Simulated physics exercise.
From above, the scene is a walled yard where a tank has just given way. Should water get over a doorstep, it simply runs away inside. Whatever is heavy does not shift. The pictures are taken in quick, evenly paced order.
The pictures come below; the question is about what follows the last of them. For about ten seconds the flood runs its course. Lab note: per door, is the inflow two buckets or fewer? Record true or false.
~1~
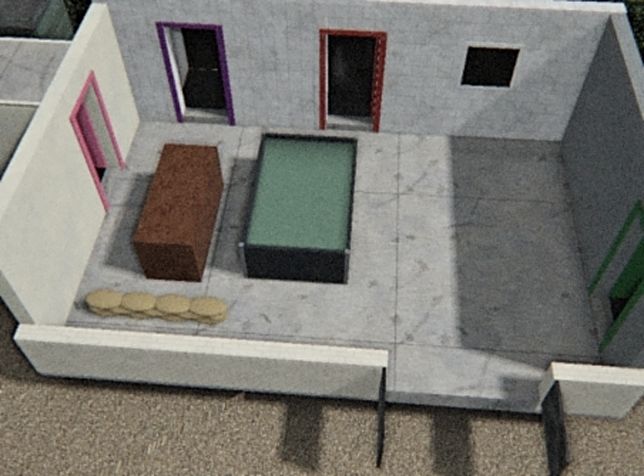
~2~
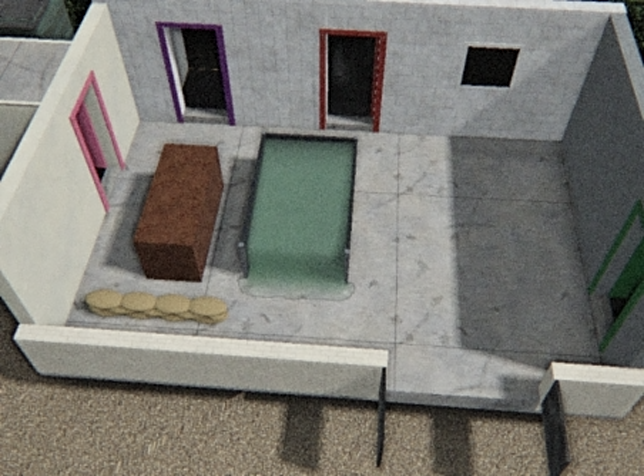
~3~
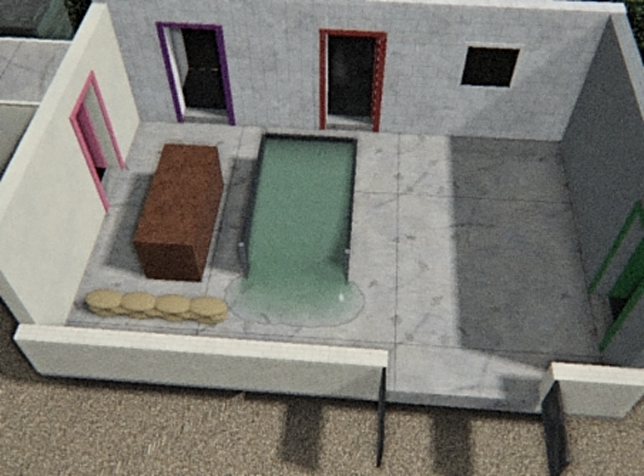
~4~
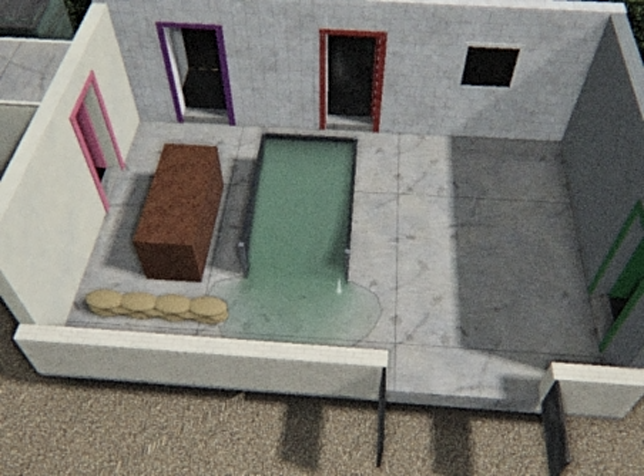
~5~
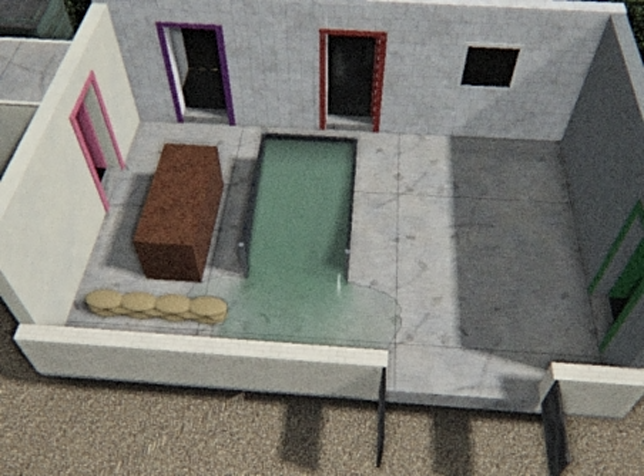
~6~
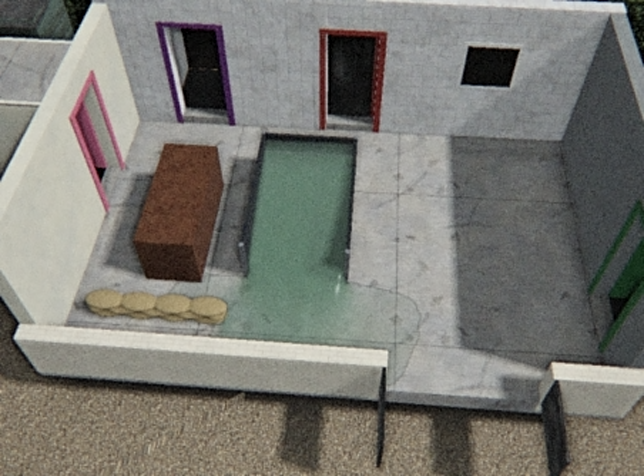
Purple door true; green door false; red door true; pink door true.
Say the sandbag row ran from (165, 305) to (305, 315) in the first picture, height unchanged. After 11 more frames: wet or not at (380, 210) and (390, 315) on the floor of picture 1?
So the first spot would be left unsoaked, and the other one waterlogged.
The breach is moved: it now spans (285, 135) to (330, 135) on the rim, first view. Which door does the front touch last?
The green one.
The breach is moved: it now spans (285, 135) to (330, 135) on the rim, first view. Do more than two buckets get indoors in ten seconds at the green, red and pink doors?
The green door door stays within the limit, the red door door tops the limit and the pink door door tops the limit.
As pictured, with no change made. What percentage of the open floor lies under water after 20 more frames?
Roughly 55 %.
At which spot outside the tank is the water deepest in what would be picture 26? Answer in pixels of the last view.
(68, 352).
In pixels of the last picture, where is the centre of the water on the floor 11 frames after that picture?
I would point to (285, 289).
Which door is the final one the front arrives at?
Answer - the one in red.
A moment on, water covers 20 % of the floor; the purple door not reached, the green door not reached, the red door not reached, the pink door not reached.
Next, water covers 30 % of the floor; the purple door not reached, the green door not reached, the red door not reached, the pink door not reached.
Then, water covers 55 % of the floor; the purple door not reached, the green door over two buckets in, the red door not reached, the pink door wet at the sill, nothing in.
Later, water covers 80 % of the floor; the purple door under two buckets in, the green door far over two buckets in, the red door wet at the sill, nothing in, the pink door wet at the sill, nothing in.
In the end, water covers 95 % of the floor; the purple door under two buckets in, the green door far over two buckets in, the red door wet at the sill, nothing in, the pink door under two buckets in.
